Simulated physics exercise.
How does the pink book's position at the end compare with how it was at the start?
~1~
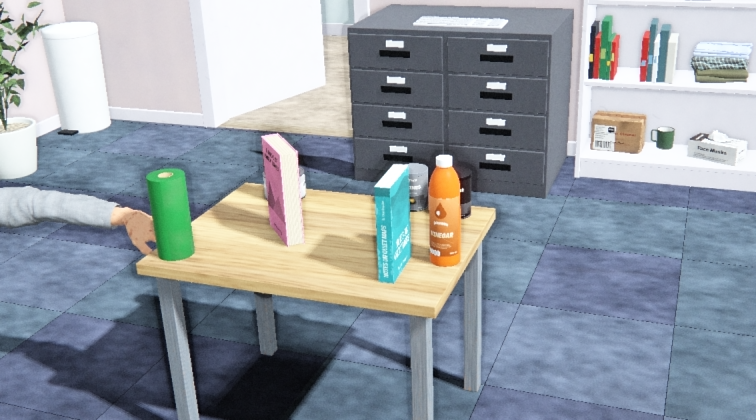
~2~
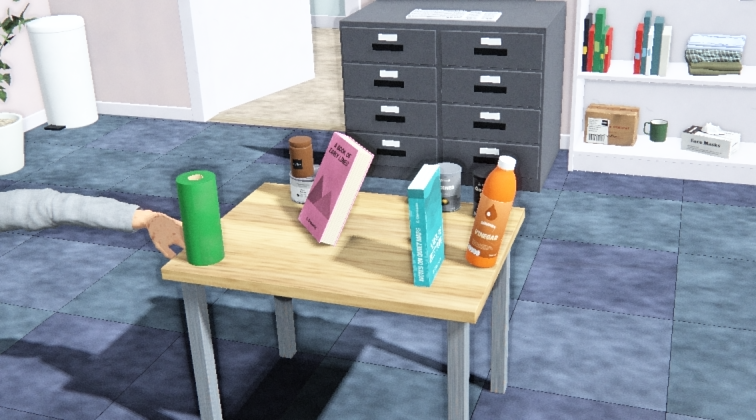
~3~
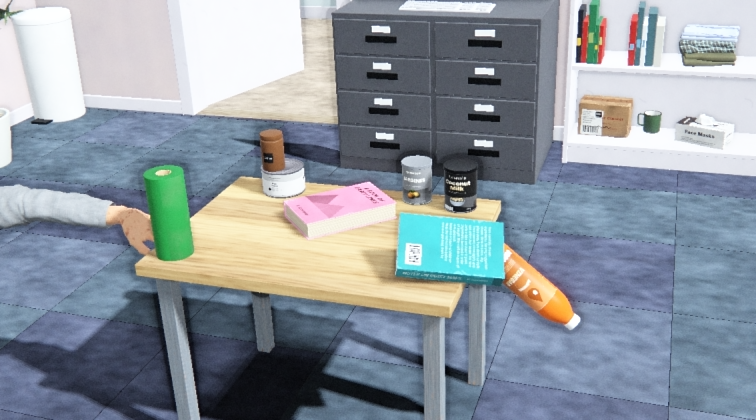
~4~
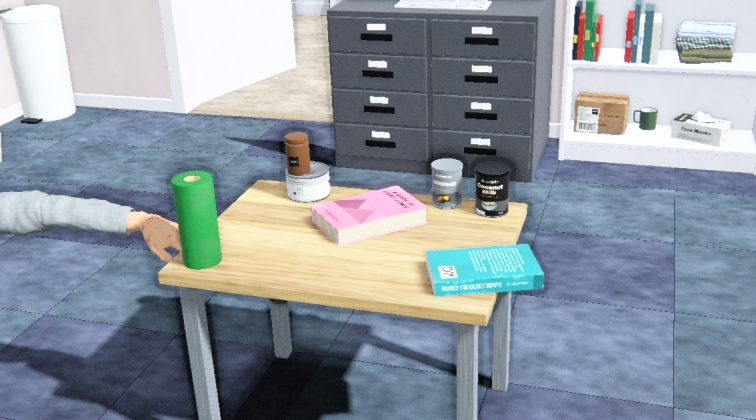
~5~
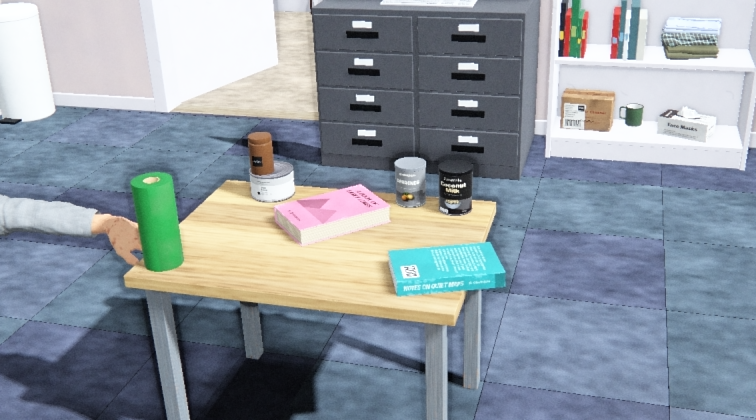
At the start the pink book stood upright on the table, but by the end it was lying on its side on the tabletop.
A small wooden table with a hand at its left edge jerked from side to side, toppling the pink and turquoise books and tipping the orange bottle off the right side, while the green roll, tins, jar and tub stayed standing.
